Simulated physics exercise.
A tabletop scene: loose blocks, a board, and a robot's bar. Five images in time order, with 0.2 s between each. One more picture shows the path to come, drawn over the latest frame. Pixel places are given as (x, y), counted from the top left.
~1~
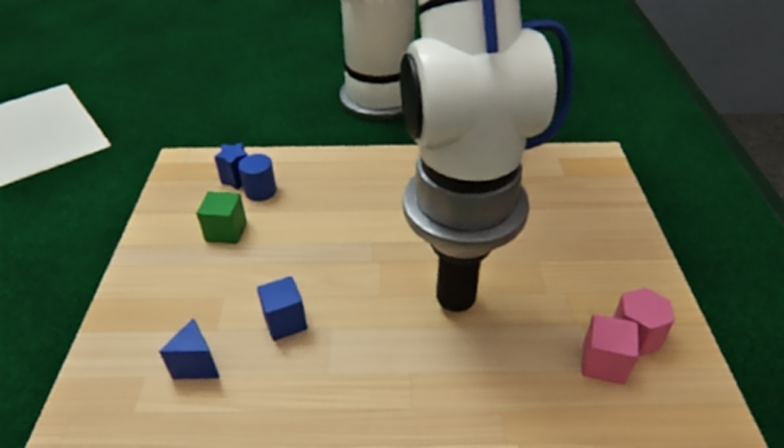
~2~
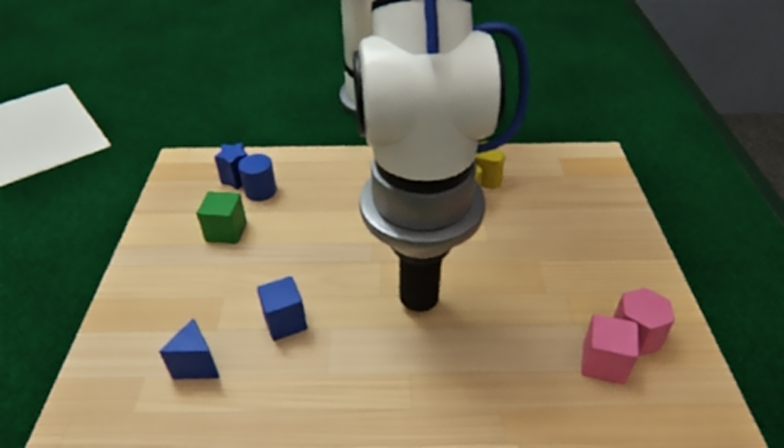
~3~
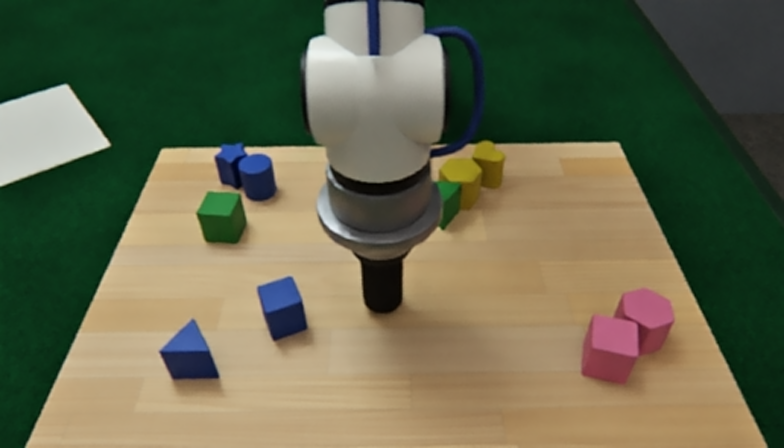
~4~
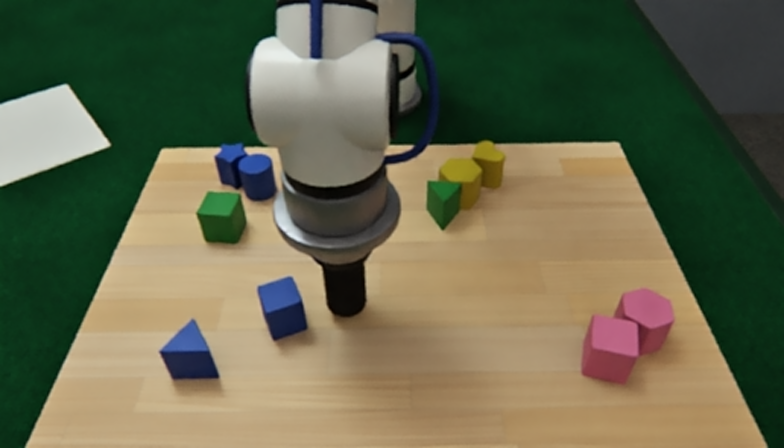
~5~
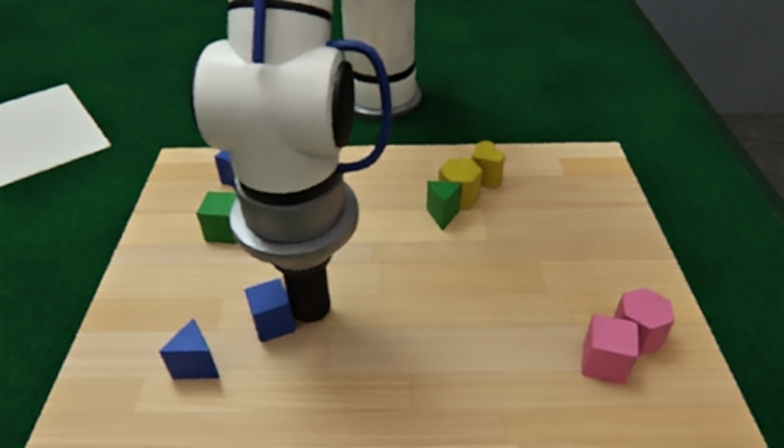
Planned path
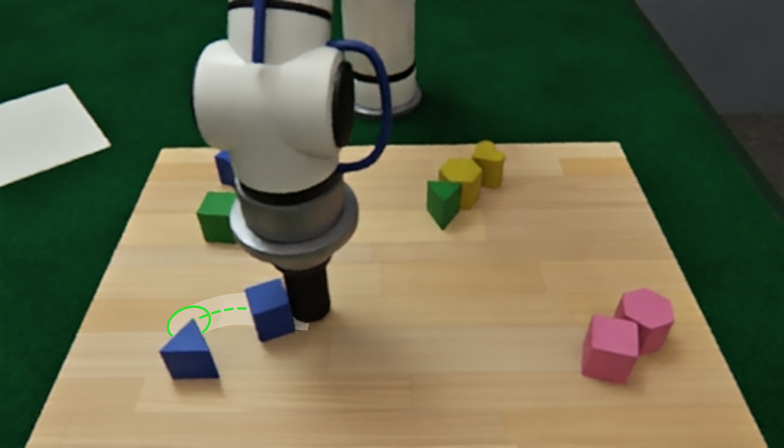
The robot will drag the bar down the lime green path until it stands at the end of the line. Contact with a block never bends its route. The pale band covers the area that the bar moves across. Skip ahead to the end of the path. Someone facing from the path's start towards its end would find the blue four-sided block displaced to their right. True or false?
Verdict: False.
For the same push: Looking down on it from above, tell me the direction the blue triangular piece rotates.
It is turned anticlockwise.
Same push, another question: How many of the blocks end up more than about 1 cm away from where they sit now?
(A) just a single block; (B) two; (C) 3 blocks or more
B (two)
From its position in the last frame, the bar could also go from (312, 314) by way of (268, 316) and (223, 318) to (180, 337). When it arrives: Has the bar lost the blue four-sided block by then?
No
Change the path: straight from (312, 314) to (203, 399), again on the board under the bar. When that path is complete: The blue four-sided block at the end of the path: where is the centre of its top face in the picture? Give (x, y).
Pixel (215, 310).
The line goes from (312, 314) via (271, 310) and (231, 309), ending at (189, 323).
What follows on the original path. One third of the way, bar (270, 303); blue four-sided block (225, 299), turned 25° anticlockwise.
Two thirds of the way, bar (228, 302); blue triangular piece (182, 343), turned 20° anticlockwise; blue four-sided block (187, 307), turned 45° anticlockwise.
At the end, bar (186, 316); blue triangular piece (171, 353), turned 75° anticlockwise; blue four-sided block (148, 326), turned 60° anticlockwise.
